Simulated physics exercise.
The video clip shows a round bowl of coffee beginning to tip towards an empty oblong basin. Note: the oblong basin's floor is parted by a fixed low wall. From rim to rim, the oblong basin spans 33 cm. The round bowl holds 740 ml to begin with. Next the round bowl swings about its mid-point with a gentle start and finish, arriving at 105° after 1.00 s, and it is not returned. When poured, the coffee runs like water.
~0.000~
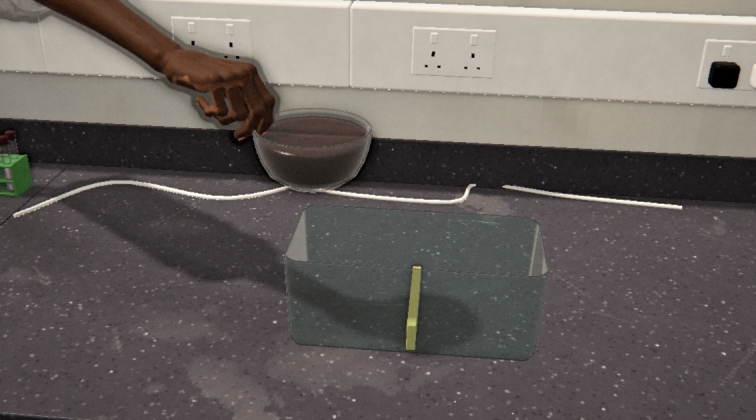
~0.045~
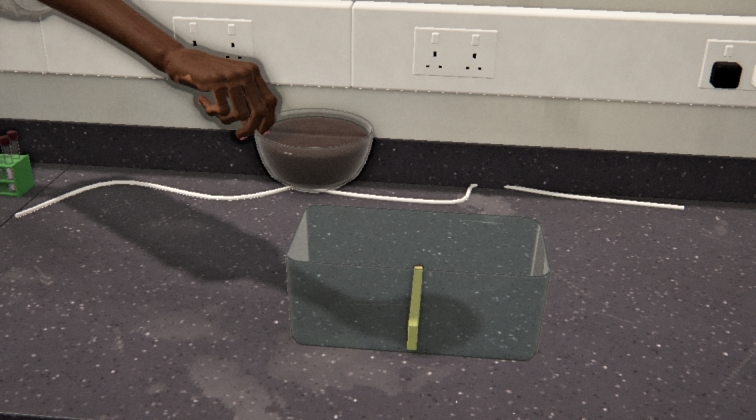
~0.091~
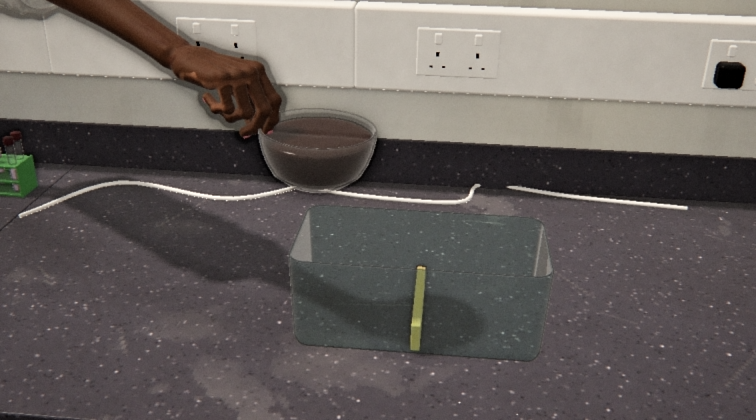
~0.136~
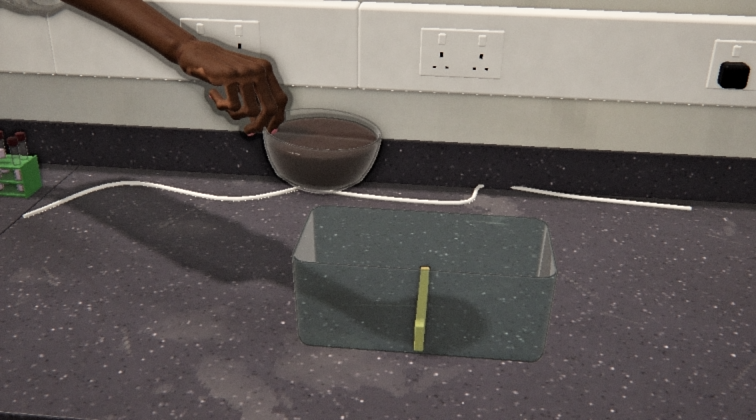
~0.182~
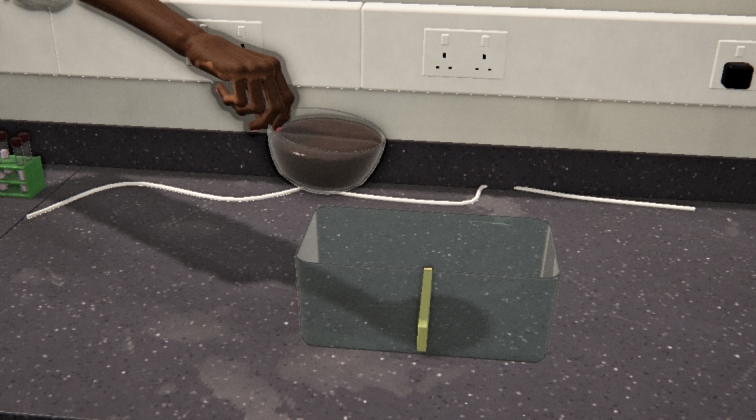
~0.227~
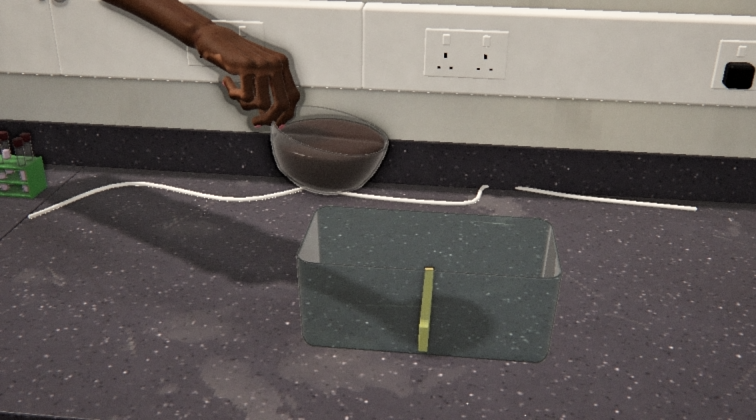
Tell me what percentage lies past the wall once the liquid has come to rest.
Some 53 per cent.
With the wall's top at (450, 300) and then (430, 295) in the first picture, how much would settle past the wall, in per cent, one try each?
In turn about 5 and 20 per cent.
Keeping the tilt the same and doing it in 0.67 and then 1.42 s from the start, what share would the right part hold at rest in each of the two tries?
The first try gives around 40 percent, the second around 60 percent.
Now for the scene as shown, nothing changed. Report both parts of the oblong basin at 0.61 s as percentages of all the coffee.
About 8 % left, 18 % right.
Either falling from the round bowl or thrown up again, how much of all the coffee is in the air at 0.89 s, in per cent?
Close to 4 in every hundred parts.
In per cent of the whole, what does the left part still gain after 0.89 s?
Close to 5% of the whole.
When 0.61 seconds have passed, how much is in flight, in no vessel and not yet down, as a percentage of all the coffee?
34 %.
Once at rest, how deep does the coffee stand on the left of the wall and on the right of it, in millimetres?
Left part about 14 mm deep, right part about 16 mm deep.
After 0.61 s the tilt is 70° and 41 per cent is still to pour, 8 is left of the wall and 17 right of it.
After 0.89 s the tilt is 102° and 2 per cent is still to pour, 42 is left of the wall and 52 right of it.
After 1.18 s the tilt is 105° and 0 per cent is still to pour, 47 is left of the wall and 53 right of it.
After 1.50 s the tilt is 105° and 0 per cent is still to pour, 47 is left of the wall and 53 right of it.
In the end 47 per cent lies left of the wall, 53 right of it and 0 outside.
